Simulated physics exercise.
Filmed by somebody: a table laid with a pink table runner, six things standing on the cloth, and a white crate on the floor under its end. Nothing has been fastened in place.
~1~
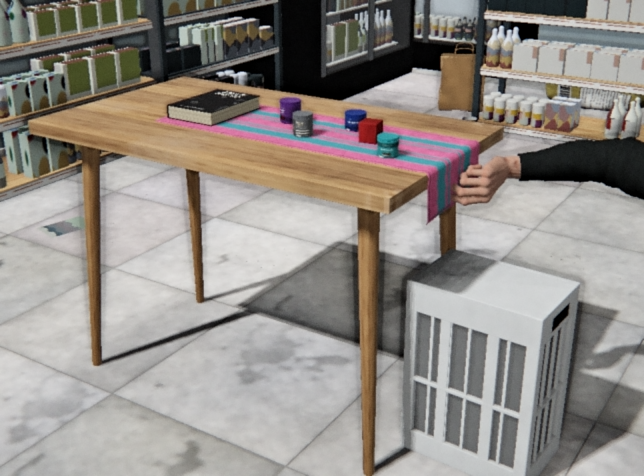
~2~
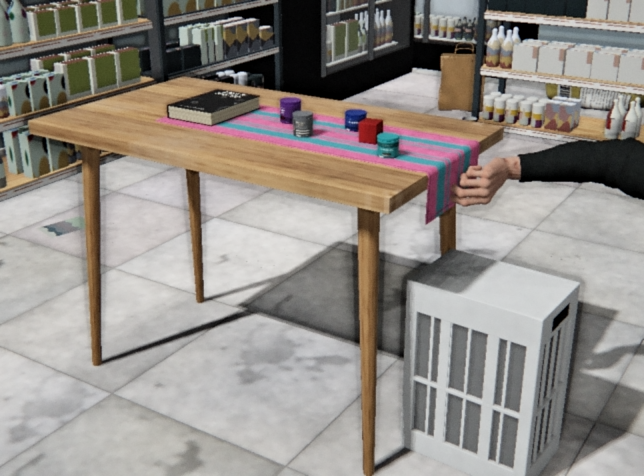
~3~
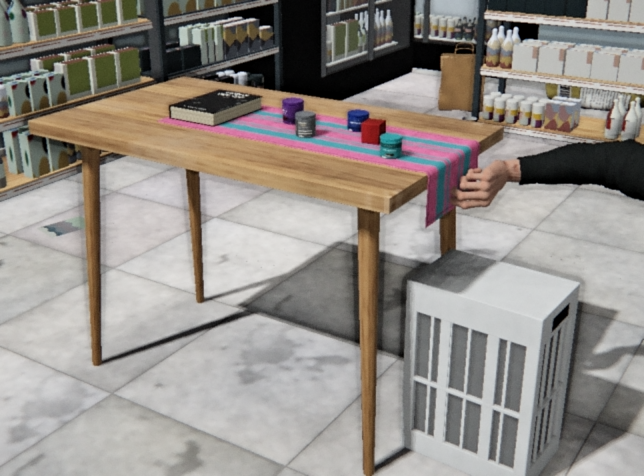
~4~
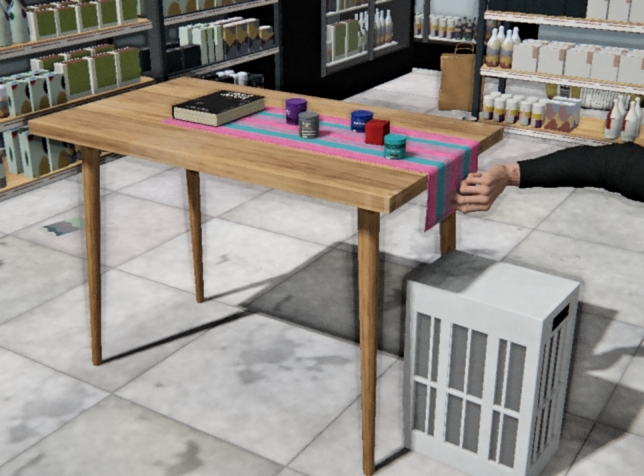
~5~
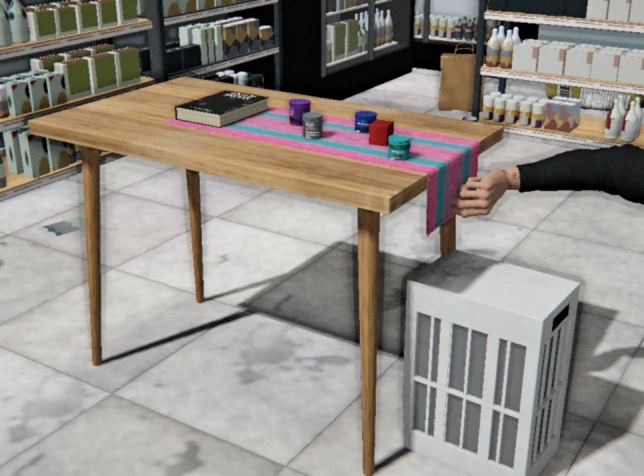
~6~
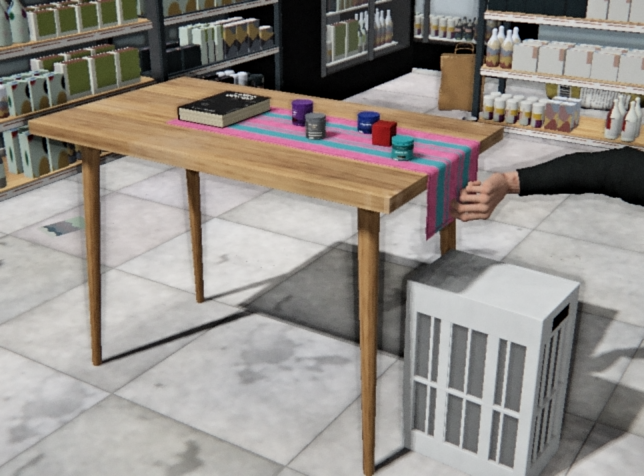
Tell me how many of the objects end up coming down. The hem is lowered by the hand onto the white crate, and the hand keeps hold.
One leaves.
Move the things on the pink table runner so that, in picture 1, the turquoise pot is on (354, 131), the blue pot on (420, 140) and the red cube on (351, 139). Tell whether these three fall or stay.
My call: The turquoise pot hangs on; the blue pot takes a tumble; the red cube hangs on.
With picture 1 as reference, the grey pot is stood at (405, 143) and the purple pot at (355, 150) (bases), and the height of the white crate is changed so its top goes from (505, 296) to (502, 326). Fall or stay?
Well, the grey pot is dislodged, and the purple pot is dislodged.
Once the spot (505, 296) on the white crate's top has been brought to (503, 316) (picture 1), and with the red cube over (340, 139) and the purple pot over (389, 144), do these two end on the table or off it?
Red cube: Safe; purple pot: Lost.
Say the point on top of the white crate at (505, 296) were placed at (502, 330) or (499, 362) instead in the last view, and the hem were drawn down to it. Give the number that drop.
Then 2, then 3.
A little later, hem near (451, 243); all still up.
Next, hem on the crate; turquoise pot gone.
When it is over, hem on the crate; turquoise pot gone. The answer is one.
